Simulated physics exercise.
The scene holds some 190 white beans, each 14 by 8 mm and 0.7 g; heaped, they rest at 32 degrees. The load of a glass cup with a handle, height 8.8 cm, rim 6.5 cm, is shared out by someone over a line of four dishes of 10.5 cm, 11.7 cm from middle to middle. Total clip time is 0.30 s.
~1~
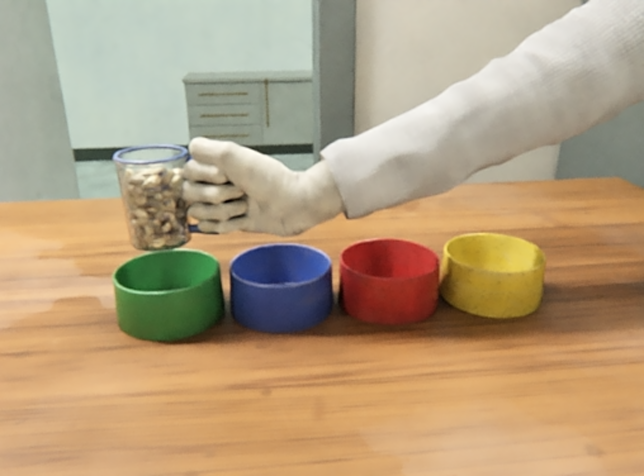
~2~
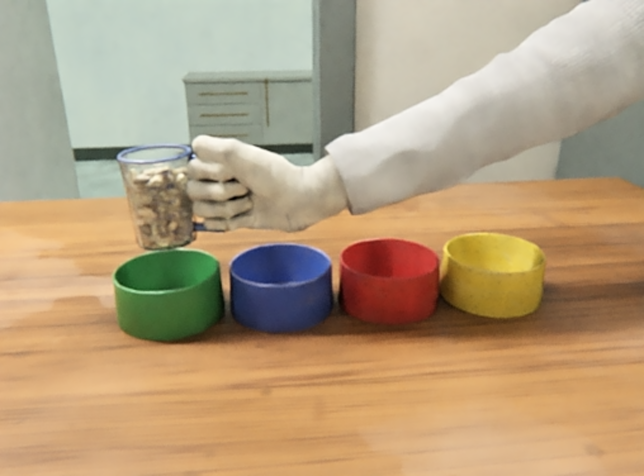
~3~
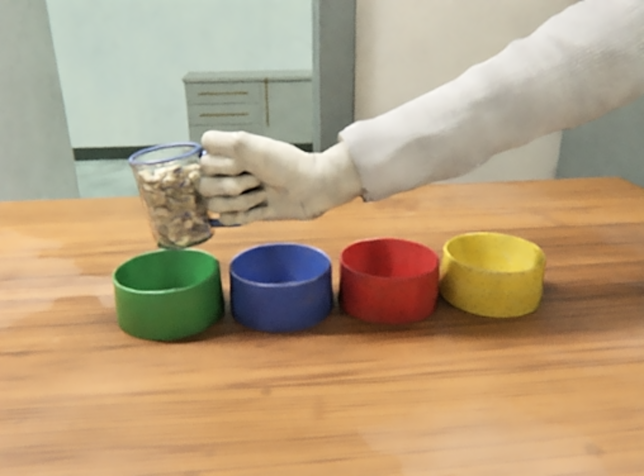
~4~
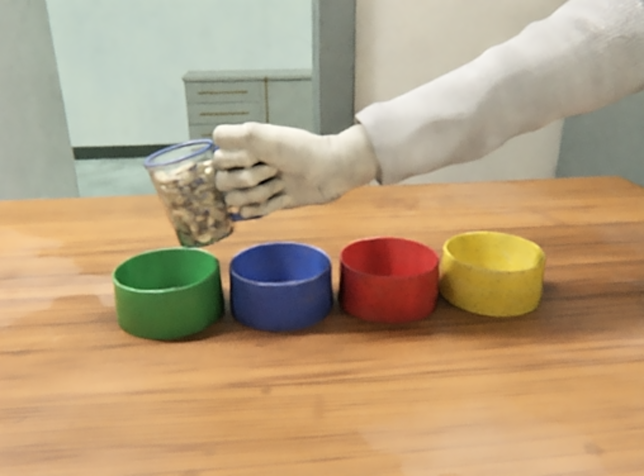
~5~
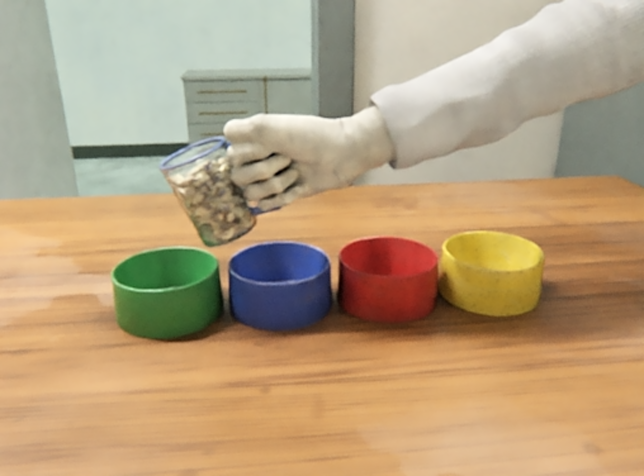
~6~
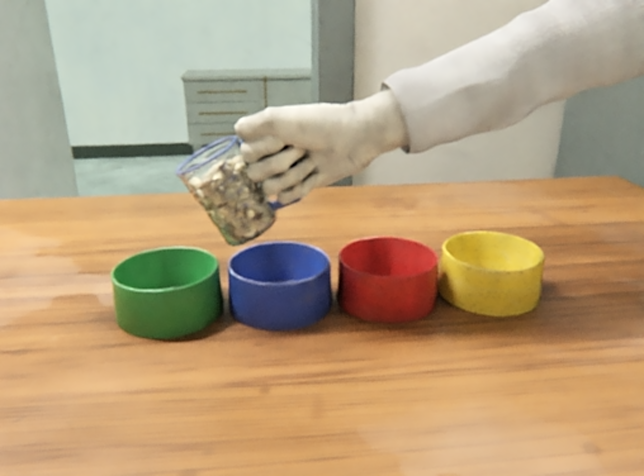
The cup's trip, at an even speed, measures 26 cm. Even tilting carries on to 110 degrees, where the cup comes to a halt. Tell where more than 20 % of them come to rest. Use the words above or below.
Red - above; blue - below; green - below; yellow - below; counter - below.
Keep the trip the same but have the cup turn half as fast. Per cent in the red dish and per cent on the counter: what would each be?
It would be red 100 and counter 0.
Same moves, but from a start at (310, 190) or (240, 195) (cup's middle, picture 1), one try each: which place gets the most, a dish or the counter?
Largest amount - try one: Yellow, try two: Red.
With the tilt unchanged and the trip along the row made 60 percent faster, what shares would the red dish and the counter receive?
Red: 100; counter: 0.
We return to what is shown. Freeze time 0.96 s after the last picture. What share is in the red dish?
About 35 per cent by then.
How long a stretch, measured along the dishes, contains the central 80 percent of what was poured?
About 6 cm.
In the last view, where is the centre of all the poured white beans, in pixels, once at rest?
Close to pixel (375, 283).
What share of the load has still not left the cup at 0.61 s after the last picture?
Around 95 percent.
Then, 0.37 s after the last picture, tilt 68 degrees; cup holds 100 %.
Then, 0.61 s after the last picture, tilt 94 degrees; cup holds 95 %.
Then, 0.96 s after the last picture, tilt 110 degrees; cup holds 60 %, red 35 %.
In the end, red 100 %, blue 0 %, green 0 %, yellow 0 %, counter 0 %.
